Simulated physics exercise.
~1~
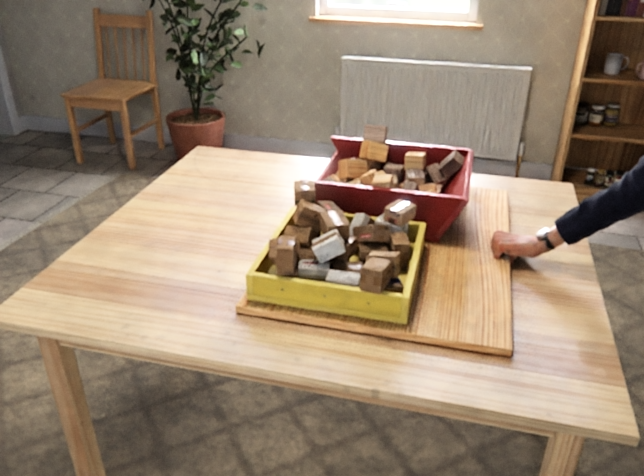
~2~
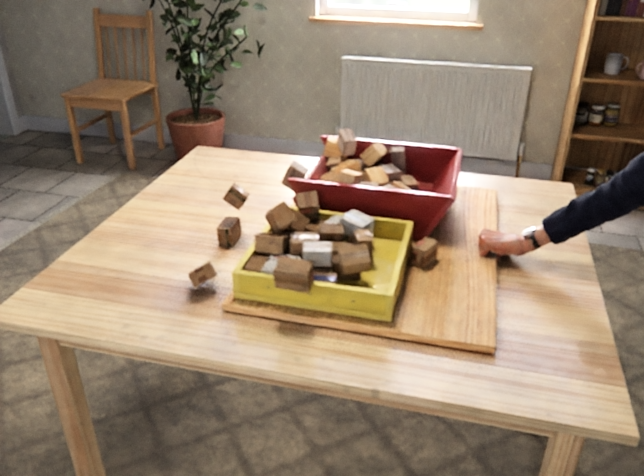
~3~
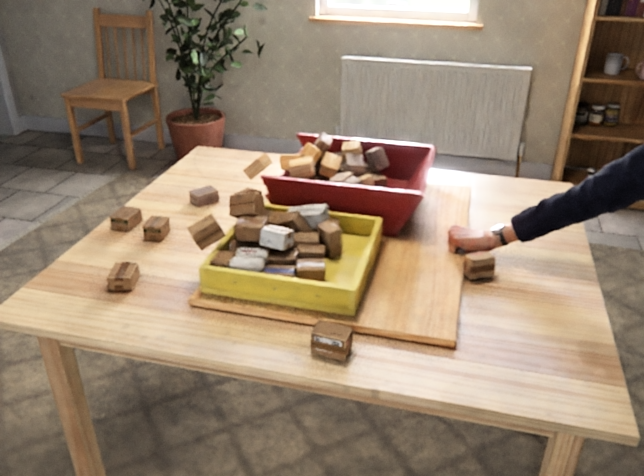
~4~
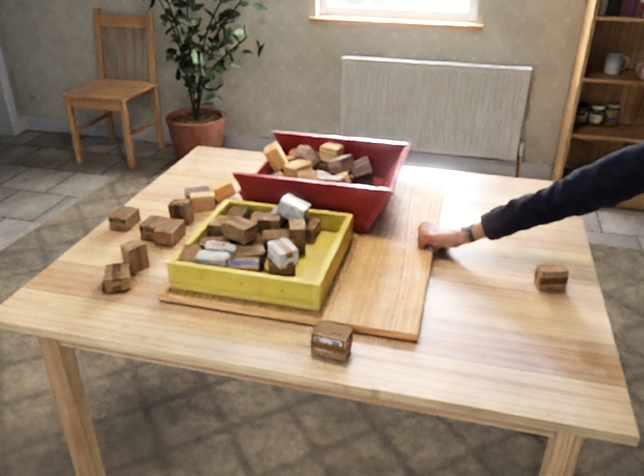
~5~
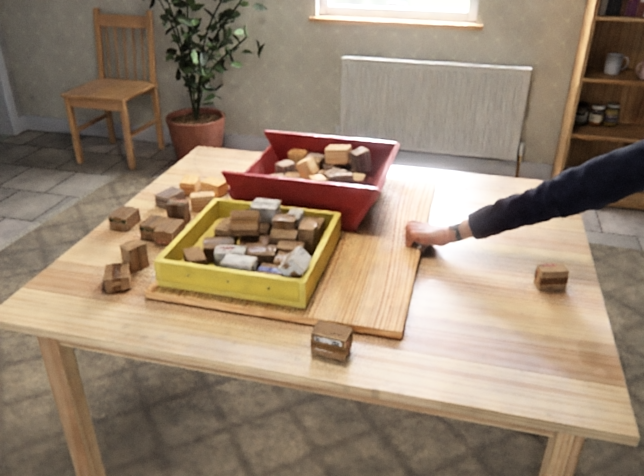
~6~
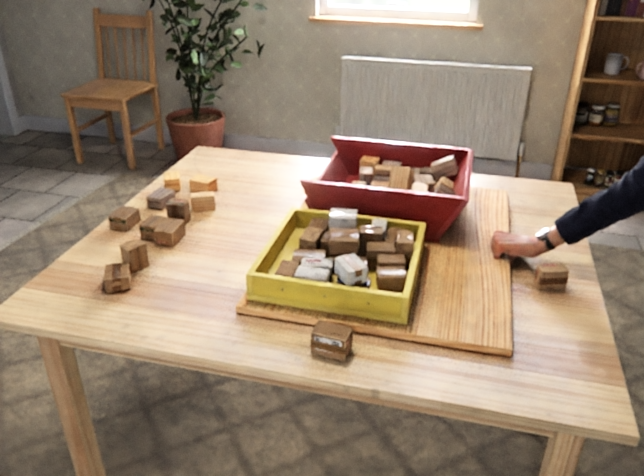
The clip opens on a wooden table where a hand grips a board carrying a yellow container and a red container, both heaped with small brown and grey blocks. The hand pushes the board left, and several blocks tumble from the yellow container onto the table. As the board slides farther left, more pieces drop off, including a few from the red container. The hand then pulls the board back to the right. At the end, fallen blocks lie scattered mostly on the left, while both containers still hold many pieces.
